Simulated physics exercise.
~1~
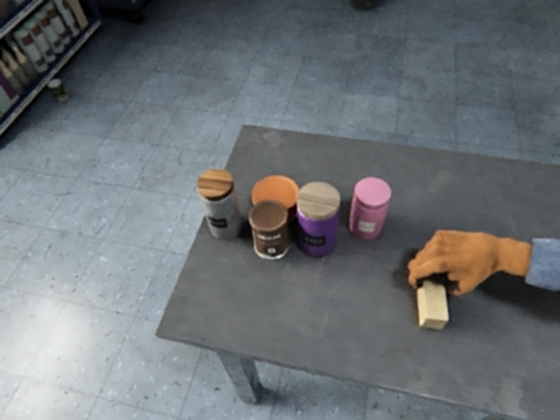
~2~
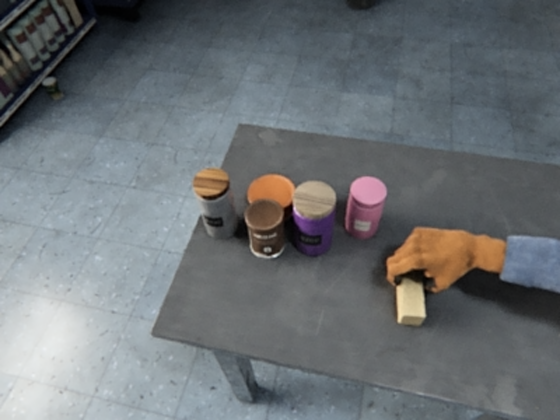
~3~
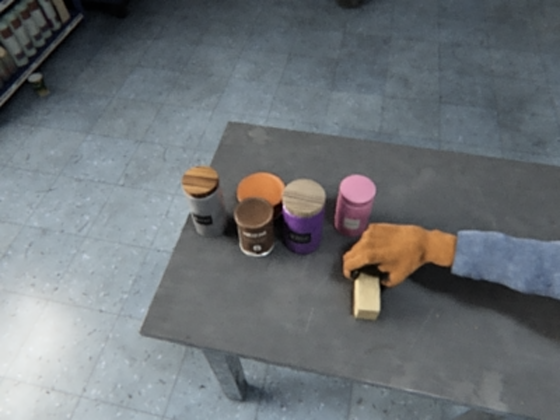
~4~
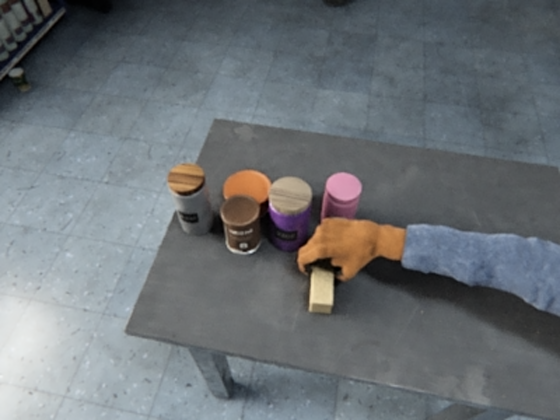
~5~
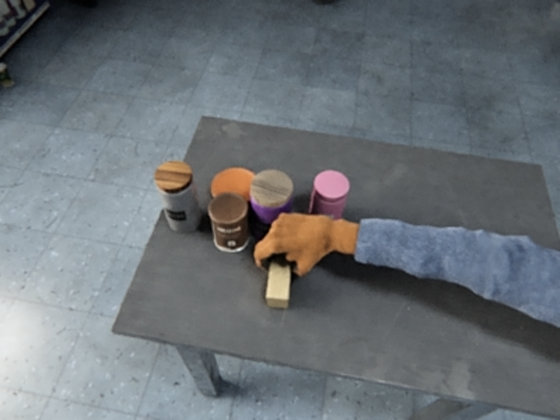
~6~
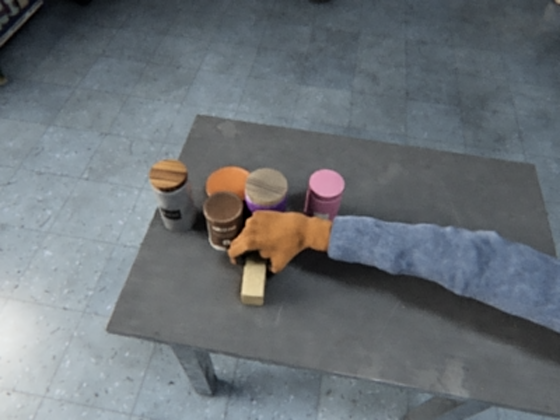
A hand in a blue sleeve pushes a small pale block across a dark grey table, seen from above at an angle on a tiled floor. Toward the table's left end stand a grey jar with a striped wooden lid, an orange tub, a brown tin, a purple jar with a wooden lid and a pink jar. The hand starts at the right and slides the block steadily left, passing in front of the pink jar and then the purple one. The view shifts slightly right. It ends with the hand and block close in front of the brown tin, all five containers still upright on the table.
